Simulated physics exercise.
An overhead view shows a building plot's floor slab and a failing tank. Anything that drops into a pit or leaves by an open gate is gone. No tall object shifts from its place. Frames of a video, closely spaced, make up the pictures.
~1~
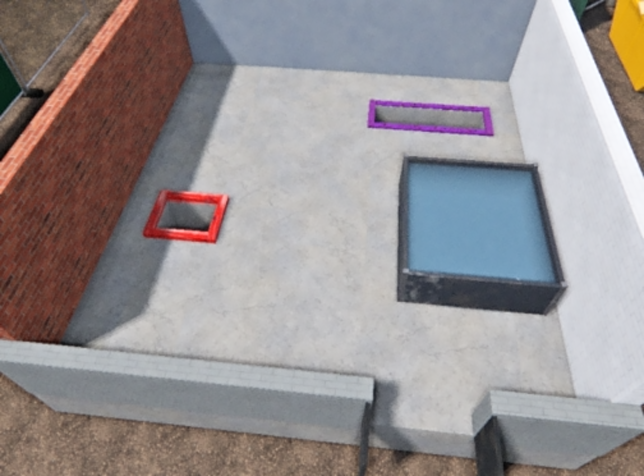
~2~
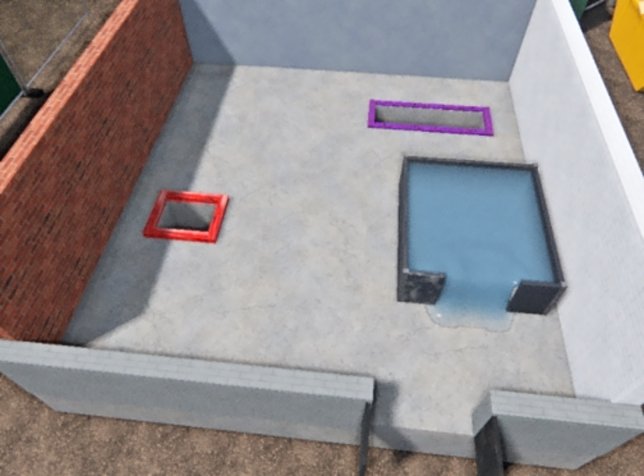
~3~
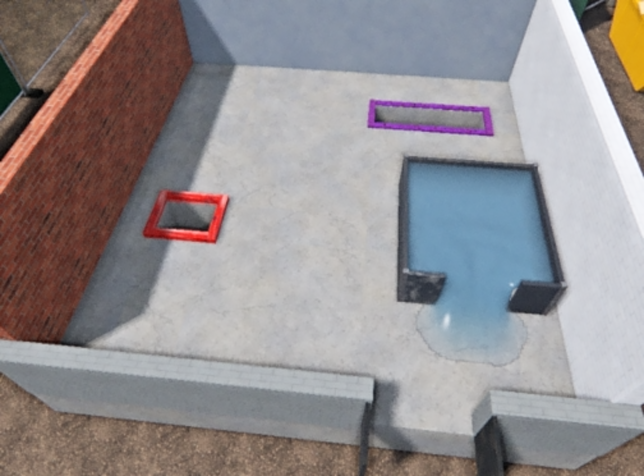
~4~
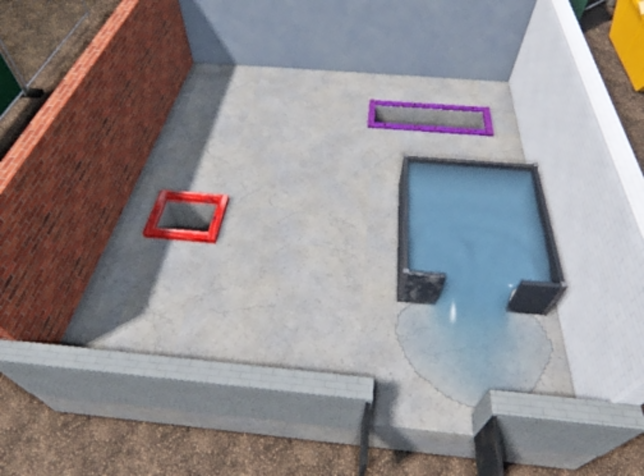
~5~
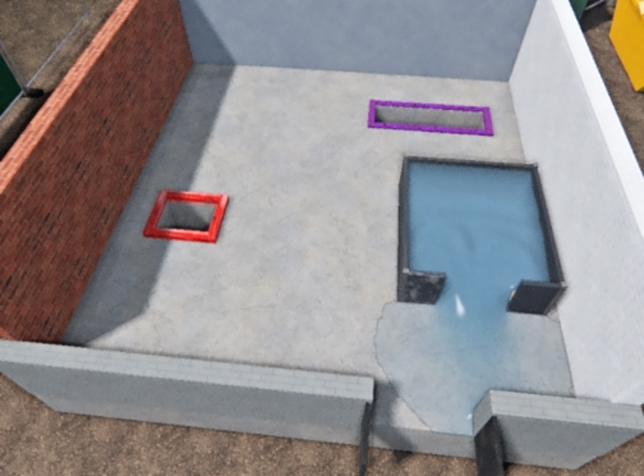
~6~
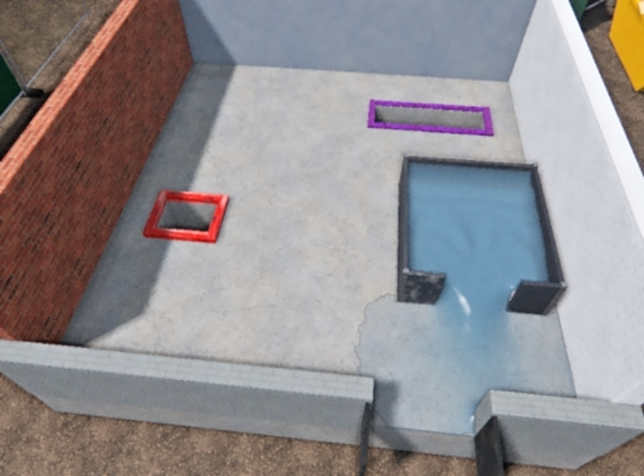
To begin with, a dark-walled tank of blue water stands whole on a walled concrete floor with red-edged and purple-edged openings. Its near side then gives way at a gap, and water pours out, fanning over the slab toward the low front wall. The wet patch reaches the wall's opening and widens leftward.
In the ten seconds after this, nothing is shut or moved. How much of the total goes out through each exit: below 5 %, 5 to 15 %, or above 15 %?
The gate pulls in a good deal - past fifteen per cent; the purple pit pulls in barely a drop - beneath five per cent; the red pit pulls in barely a drop - beneath five per cent.
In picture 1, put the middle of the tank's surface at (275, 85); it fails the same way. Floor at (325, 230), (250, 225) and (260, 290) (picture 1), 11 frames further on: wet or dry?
Location one: Soaked; location two: Soaked; location three: Soaked.
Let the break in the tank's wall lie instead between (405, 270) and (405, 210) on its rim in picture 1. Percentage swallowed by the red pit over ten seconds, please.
In per cent: Red 8.
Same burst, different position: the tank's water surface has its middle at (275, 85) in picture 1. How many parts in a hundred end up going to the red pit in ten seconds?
Red: About 10 %.
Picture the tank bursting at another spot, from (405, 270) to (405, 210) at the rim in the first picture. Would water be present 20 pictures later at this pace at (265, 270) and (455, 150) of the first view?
Point one waterlogged, point two not reached.
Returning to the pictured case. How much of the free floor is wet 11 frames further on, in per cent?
My estimate is near 15 per cent.
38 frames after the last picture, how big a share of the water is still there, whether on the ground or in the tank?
I reckon around 62 in a hundred.
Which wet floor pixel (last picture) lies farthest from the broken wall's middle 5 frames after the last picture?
At roughly (295, 394).
A moment on, water covers 10 % of the floor; the gate 5 %, the purple pit 0 %, the red pit 0 %.
Next, water covers 15 % of the floor; the gate 13 %, the purple pit 0 %, the red pit 0 %.
Then, water covers 20 % of the floor; the gate 23 %, the purple pit 0 %, the red pit 0 %.
Later, water covers 35 % of the floor; the gate 38 %, the purple pit 0 %, the red pit 0 %.
In the end, water covers 45 % of the floor; the gate 50 %, the purple pit 0 %, the red pit 0 %.
